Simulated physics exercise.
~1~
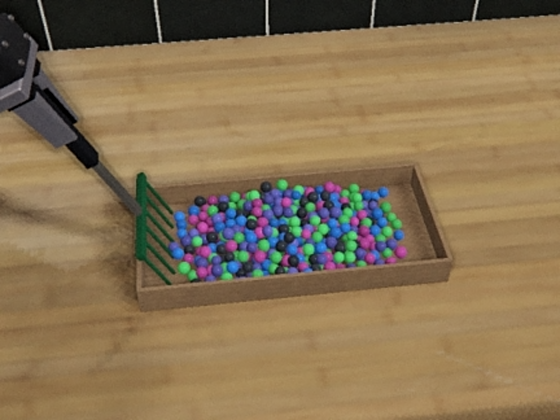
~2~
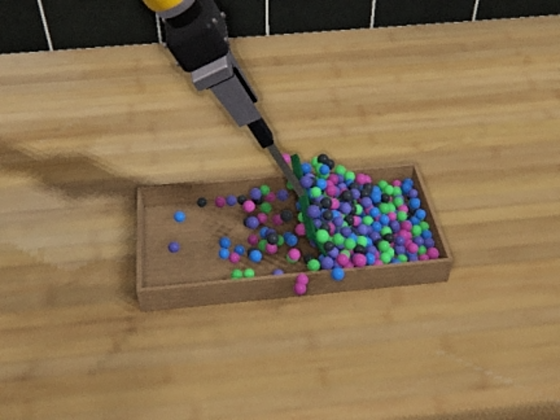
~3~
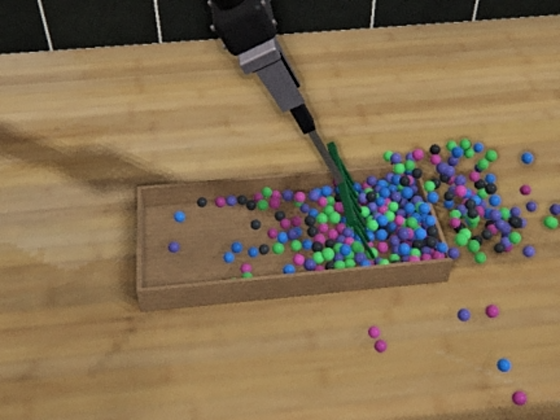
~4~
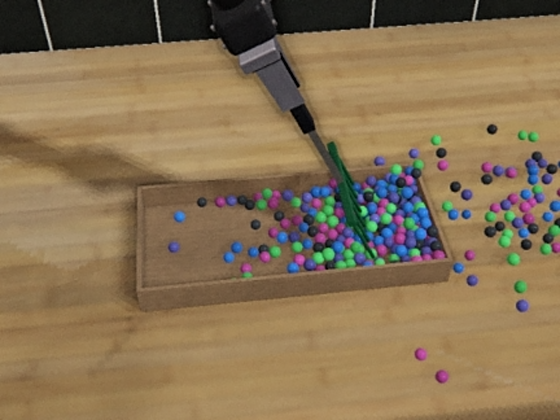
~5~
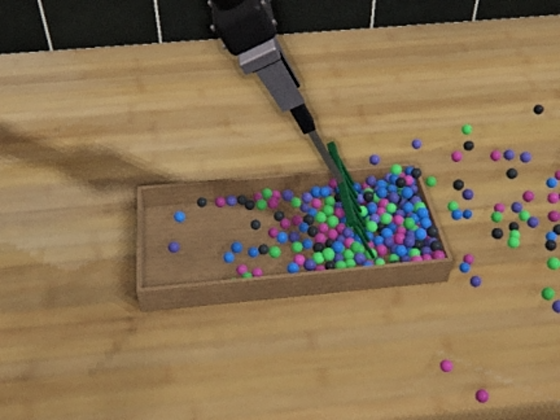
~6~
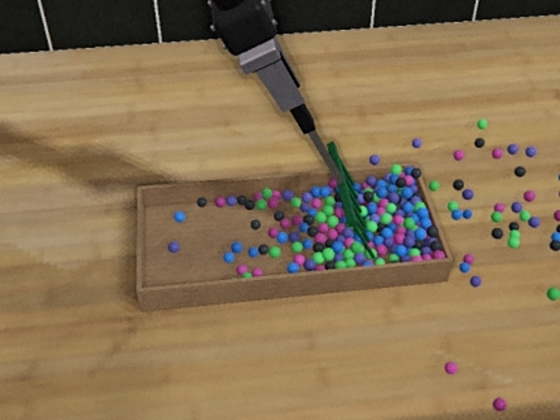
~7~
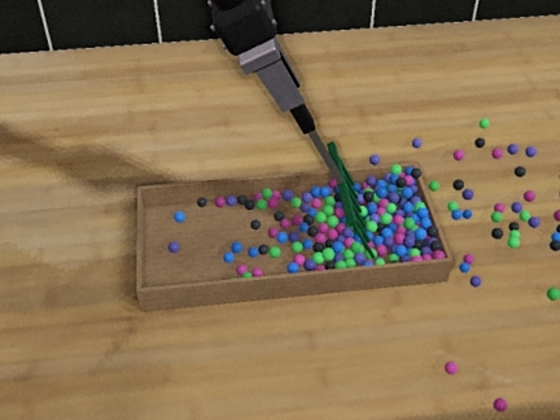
A dark robotic arm holding a green comb reaches in from the top left over a shallow brown trough on a light wooden table, seen from above at an angle, with black tiles behind. Small round sweets in green, blue, pink, purple and black fill much of the trough. The comb sweeps right, heaping them toward the right end and leaving a few scattered behind. As it pushes farther, many spill over the right end and some over the near side, rolling across the table. The comb then stops inside the trough, with most sweets still around it and a large share strewn mainly to the right.
